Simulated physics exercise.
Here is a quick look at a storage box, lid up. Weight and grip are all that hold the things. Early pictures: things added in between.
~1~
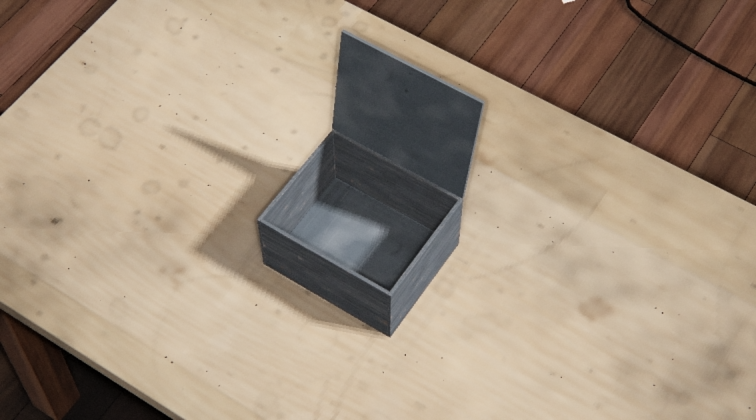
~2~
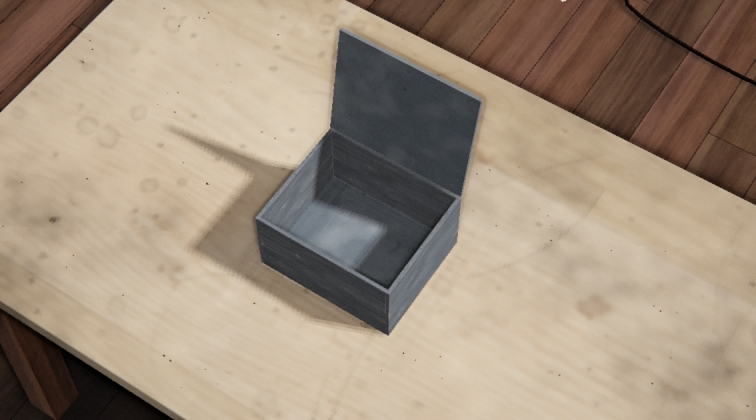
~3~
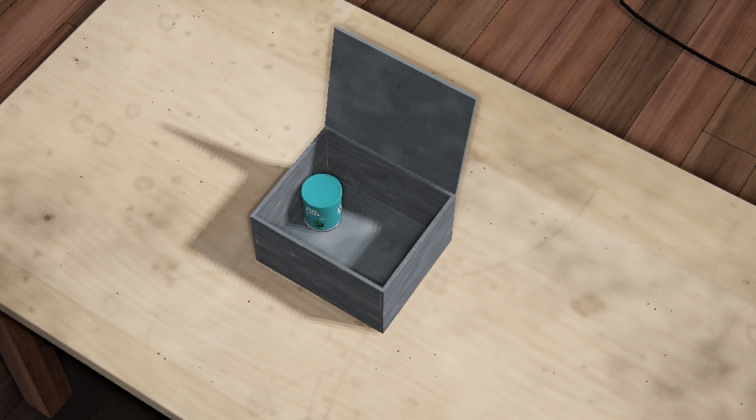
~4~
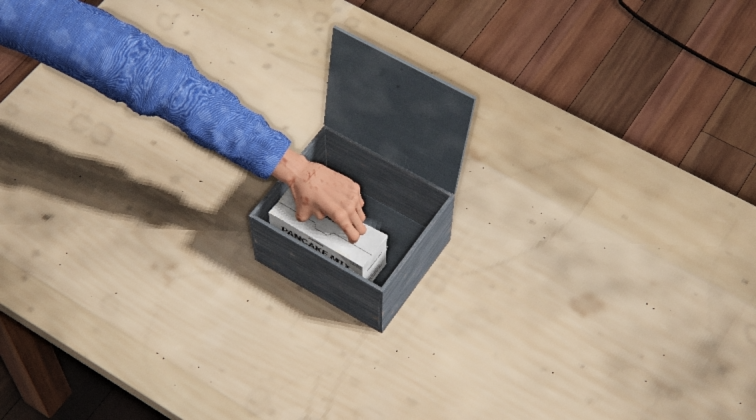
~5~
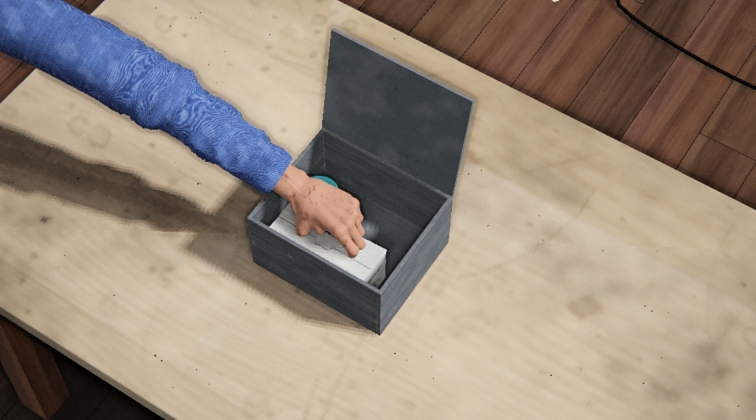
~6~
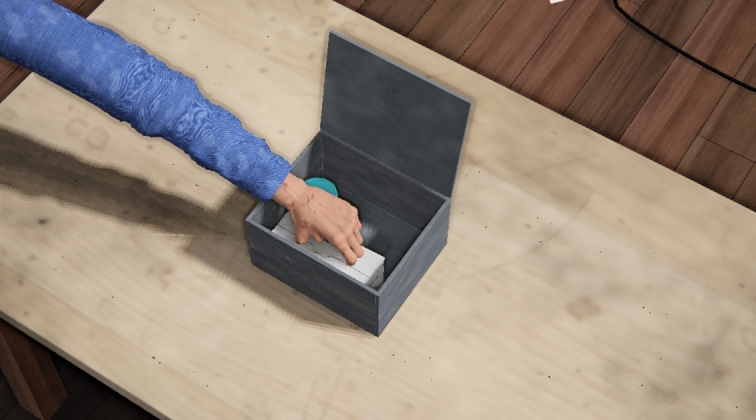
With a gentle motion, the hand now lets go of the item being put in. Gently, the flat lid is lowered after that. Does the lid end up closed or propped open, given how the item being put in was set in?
On the rim.
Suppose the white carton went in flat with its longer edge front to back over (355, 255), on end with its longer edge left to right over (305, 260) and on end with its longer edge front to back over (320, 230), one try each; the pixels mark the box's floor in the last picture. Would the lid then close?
On try one it fits down fine; on try two it won't go down; on try three it won't go down.
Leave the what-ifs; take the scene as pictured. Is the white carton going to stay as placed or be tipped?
Looking at the last picture, the white carton is left as set.
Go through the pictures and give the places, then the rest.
The last thing is not in view yet, in the first frame.
The last thing is not in view yet, in the second frame.
The last thing is not in view yet; turquoise tin (322, 203), in the third frame.
Still above its spot; white carton (328, 239), in the fourth frame.
Still above its spot, in the fifth frame.
Put in, still held, in the sixth frame.
Then, 1.40 s after the last picture, lid 72° above the rim.
Then, 2.00 s after the last picture, lid 32° above the rim.
At rest, lid shut; both in place. Seen from the same camera at the end, white carton near (327, 261).
